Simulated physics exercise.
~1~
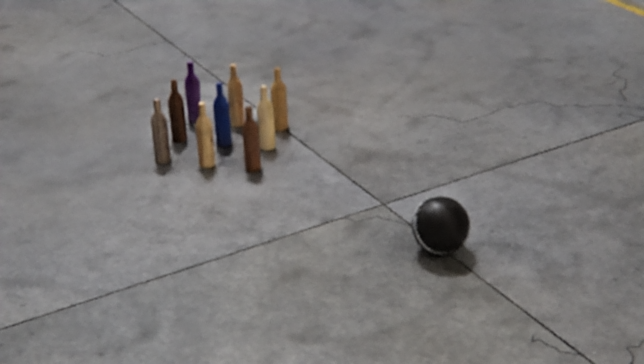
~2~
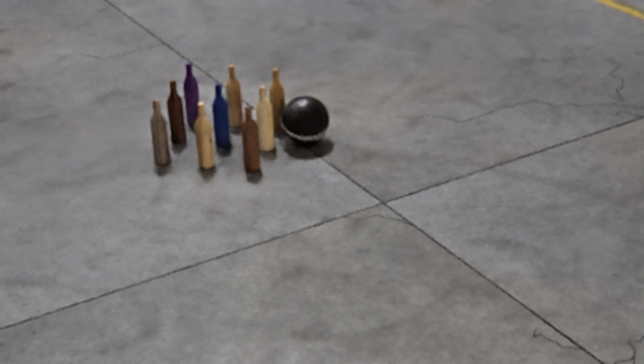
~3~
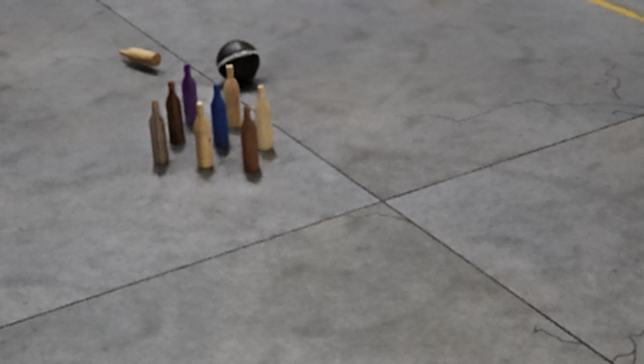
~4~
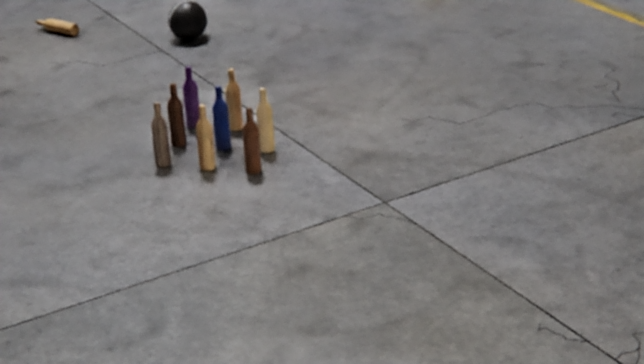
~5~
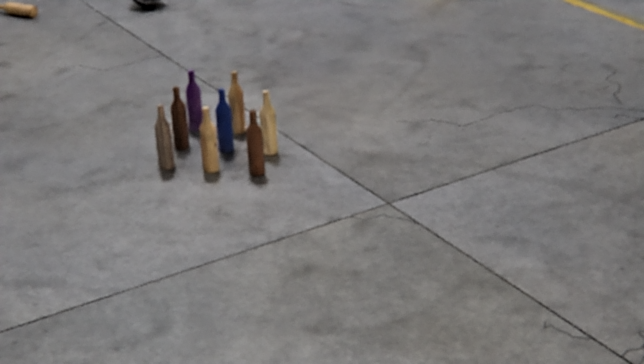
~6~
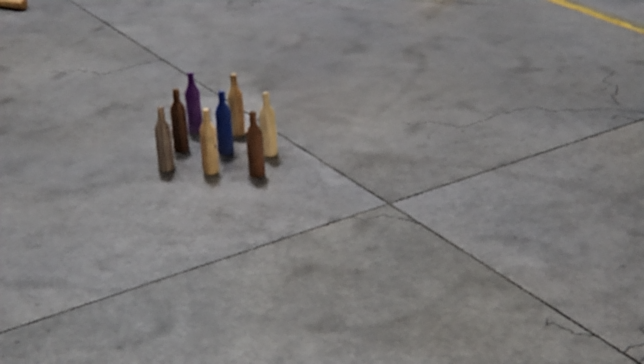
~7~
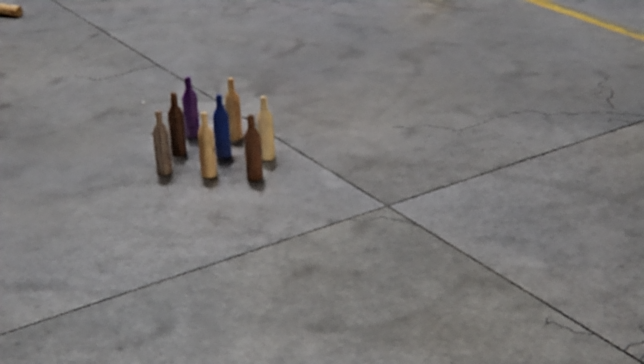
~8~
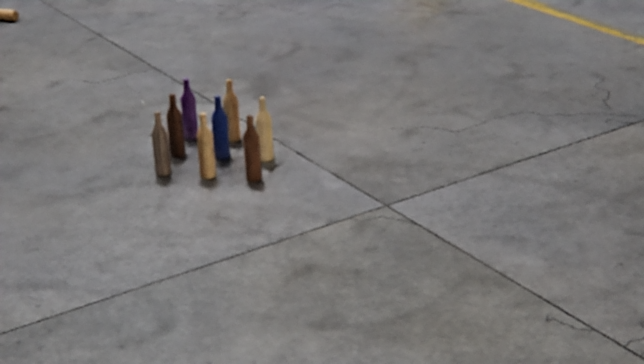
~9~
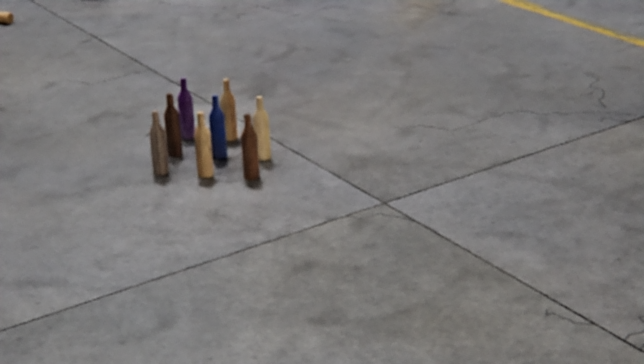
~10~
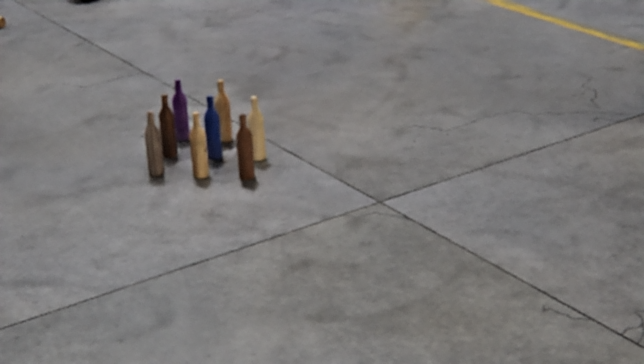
On a grey concrete warehouse floor crossed by dark joint lines, seen from above at an angle by a slowly drifting camera, nine bottle-shaped wooden skittles stand in a diamond left of centre. Most are tan or brown, with one blue and one purple among them. A black ball rolls from the right up and leftwards towards the group and knocks over the tan skittle at its back right edge. The fallen skittle slides away to the upper left, while the ball rolls on behind the others and out of view at the top. Eight skittles remain upright, including the blue and purple ones.
